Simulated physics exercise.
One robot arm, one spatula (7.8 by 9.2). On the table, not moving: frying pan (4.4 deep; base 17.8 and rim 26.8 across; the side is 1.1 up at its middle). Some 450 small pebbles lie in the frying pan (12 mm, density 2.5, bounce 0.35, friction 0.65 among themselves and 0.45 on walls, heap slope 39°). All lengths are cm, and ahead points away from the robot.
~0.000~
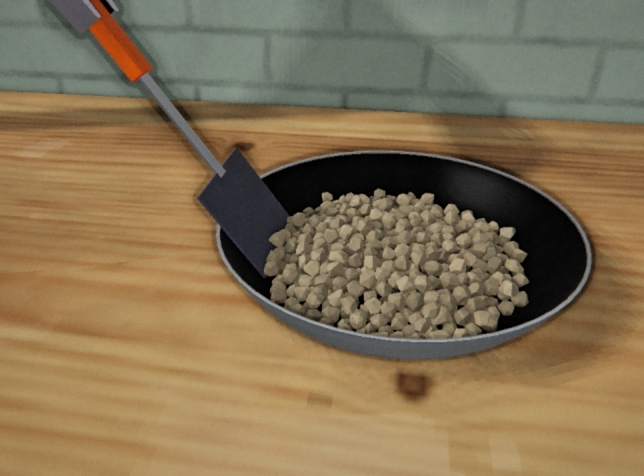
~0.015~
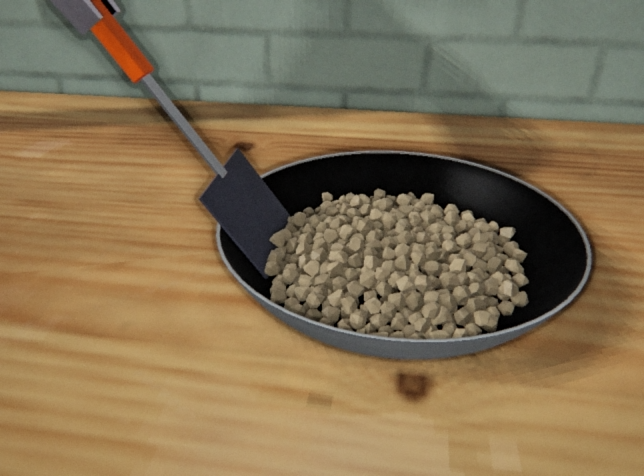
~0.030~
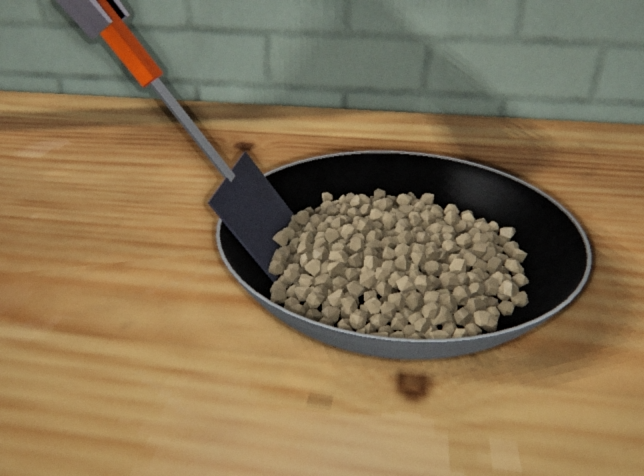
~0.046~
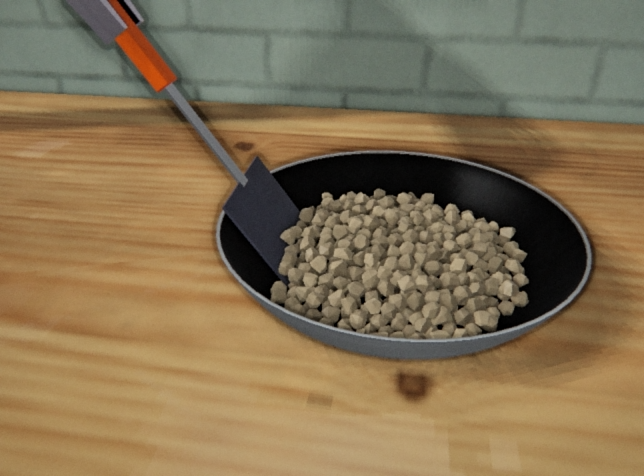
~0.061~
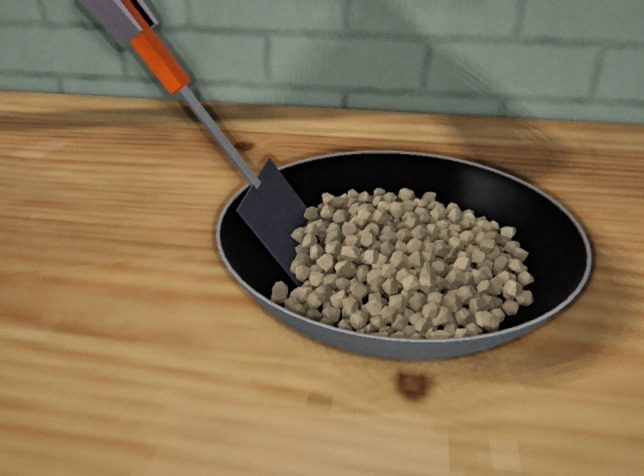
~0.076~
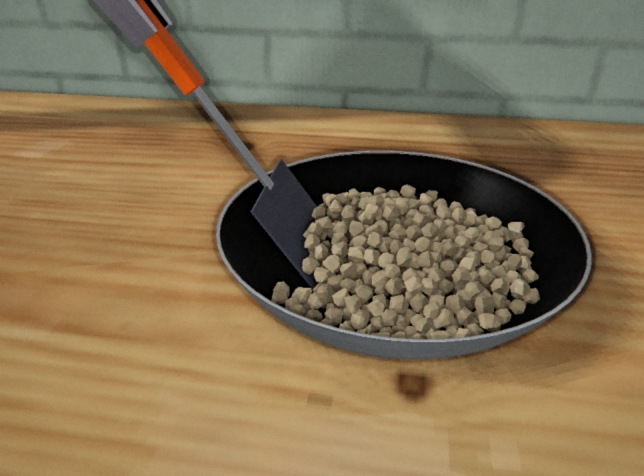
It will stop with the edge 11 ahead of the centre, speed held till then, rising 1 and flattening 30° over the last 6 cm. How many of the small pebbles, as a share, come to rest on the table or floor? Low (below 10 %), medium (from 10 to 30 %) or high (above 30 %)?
Answer: High; above 30 % of the small pebbles finish on the table or floor.
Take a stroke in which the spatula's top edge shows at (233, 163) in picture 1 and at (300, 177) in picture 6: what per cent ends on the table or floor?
Some 50 per cent.
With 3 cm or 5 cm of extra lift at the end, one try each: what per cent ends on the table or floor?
About 40 and 40 per cent.
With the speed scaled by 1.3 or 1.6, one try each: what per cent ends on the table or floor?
About 50 and 45 per cent.
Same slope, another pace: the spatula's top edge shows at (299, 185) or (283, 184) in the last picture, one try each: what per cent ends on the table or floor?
About 50 and 45 per cent.
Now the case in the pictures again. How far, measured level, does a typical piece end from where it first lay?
About 11 cm.
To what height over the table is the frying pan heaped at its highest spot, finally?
Some 5.5 cm.
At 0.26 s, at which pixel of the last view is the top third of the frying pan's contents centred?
At about (531, 229).
After 0.17 s, sloping 55°, highest piece 5 above the table; 448 in the frying pan.
After 0.26 s, sloping 47°, highest piece 7 above the table; 436 in the frying pan, 12 on the blade or in flight.
After 0.50 s, sloping 25°, highest piece 8 above the table; 255 in the frying pan, 177 on the table or floor, 16 on the blade or in flight.
After 1.55 s, sloping 25°, highest piece 6 above the table; 253 in the frying pan, 195 on the table or floor.
In the end, 253 in the frying pan, 195 on the table or floor. That is 44 % on the table or floor.
